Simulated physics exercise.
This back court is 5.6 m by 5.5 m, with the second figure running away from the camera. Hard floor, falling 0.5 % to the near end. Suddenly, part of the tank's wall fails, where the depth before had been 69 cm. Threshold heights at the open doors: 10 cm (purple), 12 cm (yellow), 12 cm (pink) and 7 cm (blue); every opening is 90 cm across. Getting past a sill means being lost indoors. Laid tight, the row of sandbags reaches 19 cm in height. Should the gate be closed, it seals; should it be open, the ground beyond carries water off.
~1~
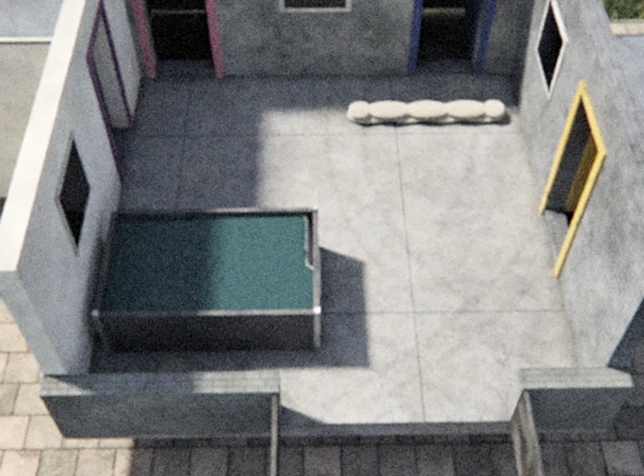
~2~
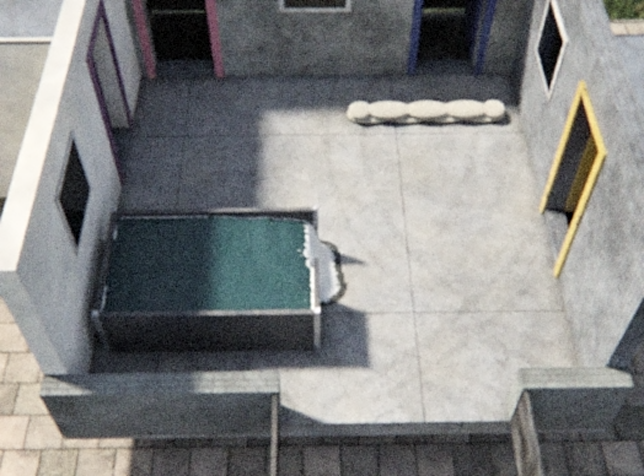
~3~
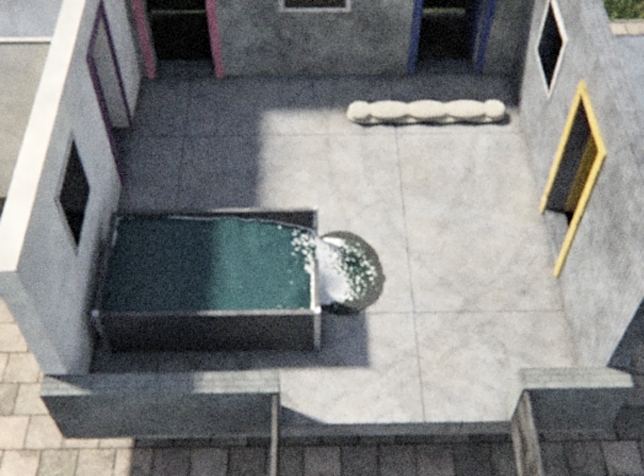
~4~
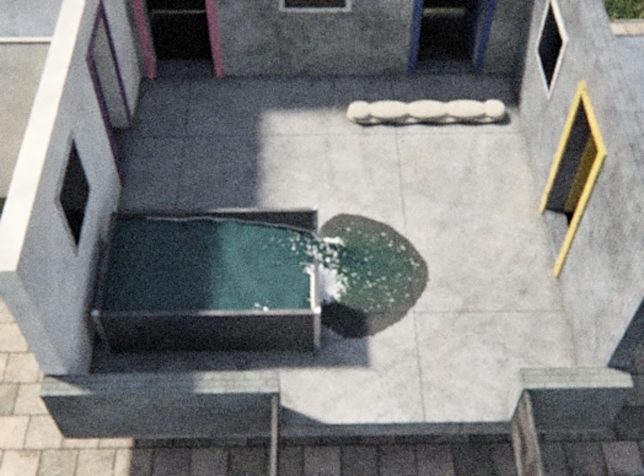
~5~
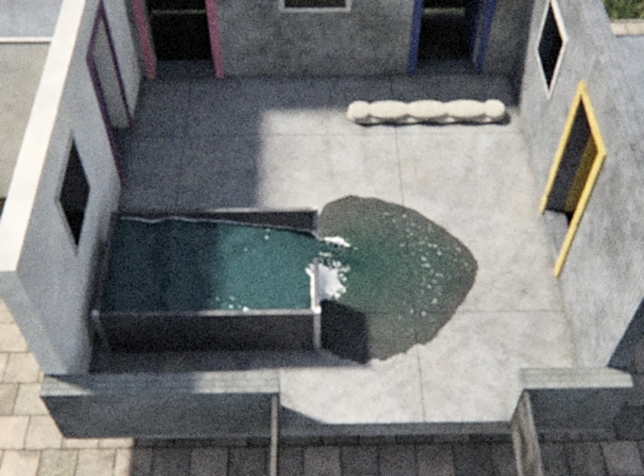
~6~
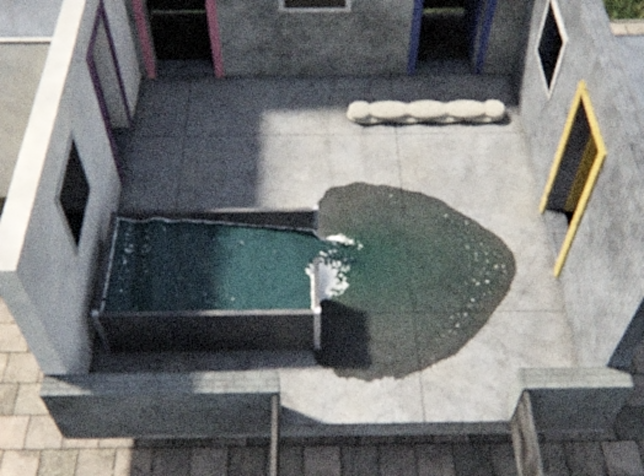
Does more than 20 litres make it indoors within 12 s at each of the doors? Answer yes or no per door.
Purple door, no; yellow door, yes; pink door, no; blue door, no.
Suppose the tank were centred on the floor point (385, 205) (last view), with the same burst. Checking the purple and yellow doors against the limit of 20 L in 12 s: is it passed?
For the purple door, the amount is acceptable; for the yellow door, the amount is too high.
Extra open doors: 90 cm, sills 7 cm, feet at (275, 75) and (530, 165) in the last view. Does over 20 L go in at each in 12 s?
Well, the first is shy of the mark and the second is beyond the mark.
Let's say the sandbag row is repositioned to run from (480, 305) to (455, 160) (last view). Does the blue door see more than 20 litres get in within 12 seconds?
Measured against that limit, the blue door comes out beyond it.
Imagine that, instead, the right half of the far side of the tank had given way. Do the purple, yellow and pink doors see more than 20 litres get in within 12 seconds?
At purple the amount is beneath the mark, at yellow it is beneath the mark, and at pink it is higher than the mark.
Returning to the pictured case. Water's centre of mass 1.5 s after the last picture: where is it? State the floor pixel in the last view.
Centre: Approx. (336, 274) px.
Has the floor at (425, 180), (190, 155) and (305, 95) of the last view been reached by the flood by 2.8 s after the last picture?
Well, the first is drenched, the next untouched by it, the last untouched by it.
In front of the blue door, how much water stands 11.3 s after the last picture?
Some 2.5 centimetres of depth.
Then, 0.7 s after the last picture water covers 35 % of the floor and is deepest (36 cm) near (325, 271); purple door not reached, yellow door 8 cm at the sill, 9 L in, pink door not reached, blue door not reached.
Then, 1.5 s after the last picture water covers 40 % of the floor and is deepest (32 cm) near (586, 399); purple door not reached, yellow door 24 cm at the sill, 50 L in, pink door not reached, blue door not reached.
Then, 2.8 s after the last picture water covers 50 % of the floor and is deepest (21 cm) near (325, 271); purple door not reached, yellow door 18 cm at the sill, 101 L in, pink door not reached, blue door 7 cm at the sill, 0 L in.
Then, 6.3 s after the last picture water covers 95 % of the floor and is deepest (13 cm) near (561, 357); purple door 7 cm at the sill, 0 L in, yellow door 10 cm at the sill, 124 L in, pink door 3 cm at the sill, 0 L in, blue door 5 cm at the sill, 2 L in.
Then, 11.3 s after the last picture water covers 95 % of the floor and is deepest (9 cm) near (113, 239); purple door 7 cm at the sill, 0 L in, yellow door 6 cm at the sill, 124 L in, pink door 5 cm at the sill, 0 L in, blue door 3 cm at the sill, 2 L in.
